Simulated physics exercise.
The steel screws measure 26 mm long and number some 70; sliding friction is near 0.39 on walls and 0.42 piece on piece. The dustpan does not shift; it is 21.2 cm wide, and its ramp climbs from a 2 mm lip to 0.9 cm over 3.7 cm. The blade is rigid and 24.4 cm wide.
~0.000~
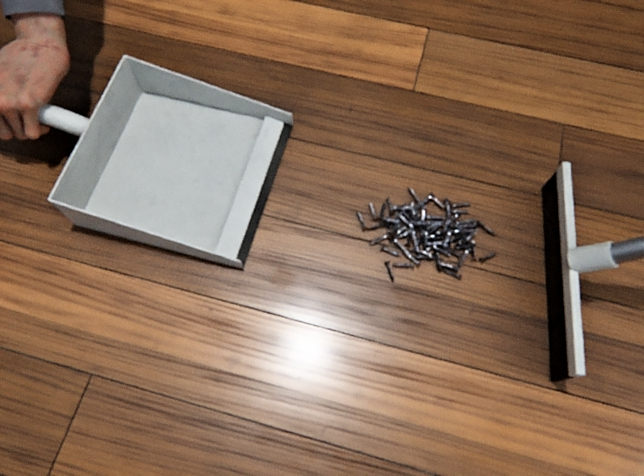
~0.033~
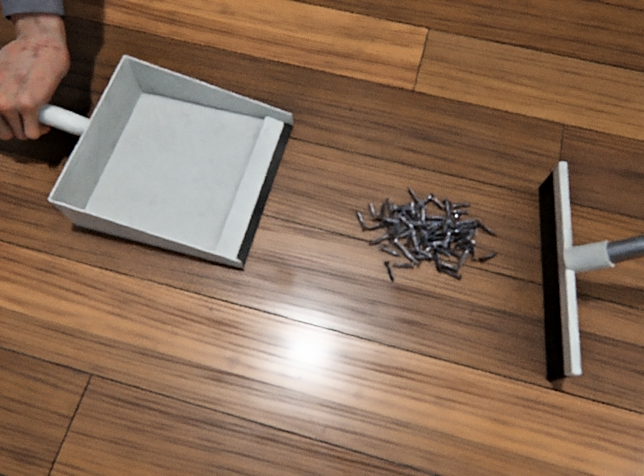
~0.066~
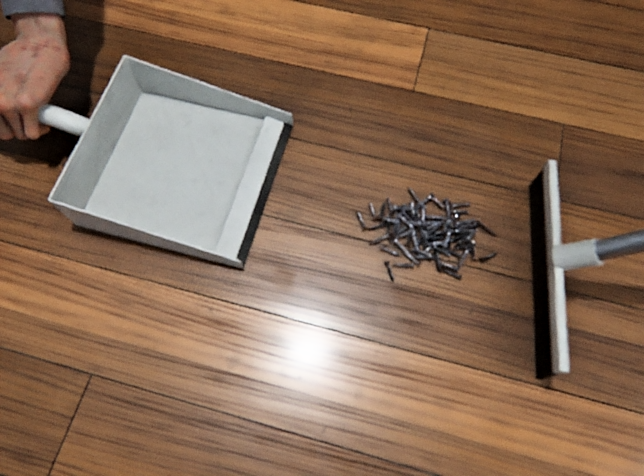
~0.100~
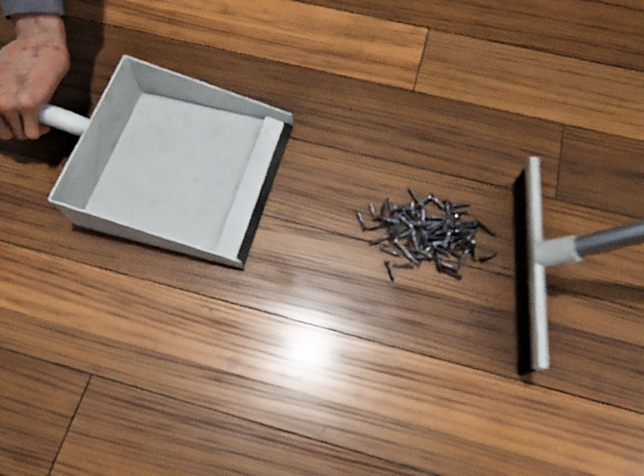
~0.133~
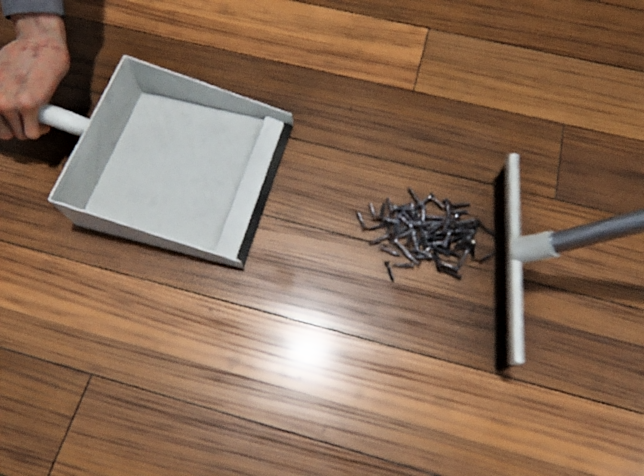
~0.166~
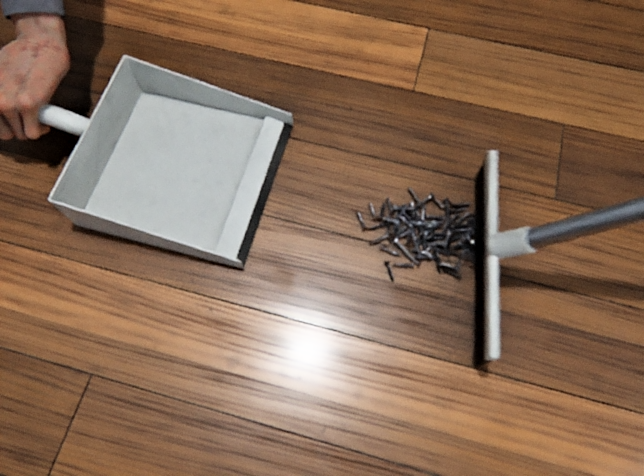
On a wooden floor, a squeegee-like blade sliding left to touch a pile of small metal screws while a hand holds a dustpan still.
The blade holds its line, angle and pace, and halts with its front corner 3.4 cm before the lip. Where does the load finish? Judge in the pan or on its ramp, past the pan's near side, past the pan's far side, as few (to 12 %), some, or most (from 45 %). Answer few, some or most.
Pan some, near side few, far side few.
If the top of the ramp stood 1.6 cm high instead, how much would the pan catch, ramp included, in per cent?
It would be near 20 per cent.
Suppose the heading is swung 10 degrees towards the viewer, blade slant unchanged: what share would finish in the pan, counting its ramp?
It would be near 25 per cent.
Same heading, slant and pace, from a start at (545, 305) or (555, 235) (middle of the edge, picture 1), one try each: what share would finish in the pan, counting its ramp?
About 30 and 15 per cent.
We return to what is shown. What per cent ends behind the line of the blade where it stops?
Some 0 per cent.
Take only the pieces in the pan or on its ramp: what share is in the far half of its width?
Roughly 20 per cent.
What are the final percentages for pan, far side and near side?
Pan 20, near side 5, far side 0.
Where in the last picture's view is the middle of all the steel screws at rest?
Around (271, 211).
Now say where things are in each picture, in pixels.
In the first picture, blade from (575, 372) to (562, 170), moved 0.0 cm, 0 of the pieces shifted so far; middle of the pieces at (431, 226); pan at (175, 169).
In the second picture, blade from (571, 371) to (559, 170), moved 0.4 cm, 0 of the pieces shifted so far; middle of the pieces at (431, 226).
In the third picture, blade from (559, 369) to (549, 168), moved 1.6 cm, 0 of the pieces shifted so far; middle of the pieces at (431, 226).
In the fourth picture, blade from (539, 365) to (531, 165), moved 3.7 cm, 0 of the pieces shifted so far; middle of the pieces at (431, 226).
In the fifth picture, blade from (515, 360) to (510, 161), moved 6.1 cm, 0 of the pieces shifted so far; middle of the pieces at (431, 226).
In the sixth picture, blade from (491, 356) to (490, 158), moved 8.5 cm, 5 of the pieces shifted so far; middle of the pieces at (432, 229); pan at (175, 169). The blade's pace is about 0.73 m/s, heading 4 degrees towards the viewer's side.
After 0.32 s, middle of the blade 16 cm from the lip; 0 % over the lip, far side 0 %, near side 0 %.
After 0.43 s, middle of the blade 8 cm from the lip; 0 % over the lip, far side 0 %, near side 0 %.
Then, at 0.67 s, middle of the blade 5 cm from the lip; 20 % over the lip, far side 0 %, near side 5 %.
By 1.6 s all is still; pan 20 %, near side 5 %, far side 0 %, in front of the lip or behind the blade 75 %.
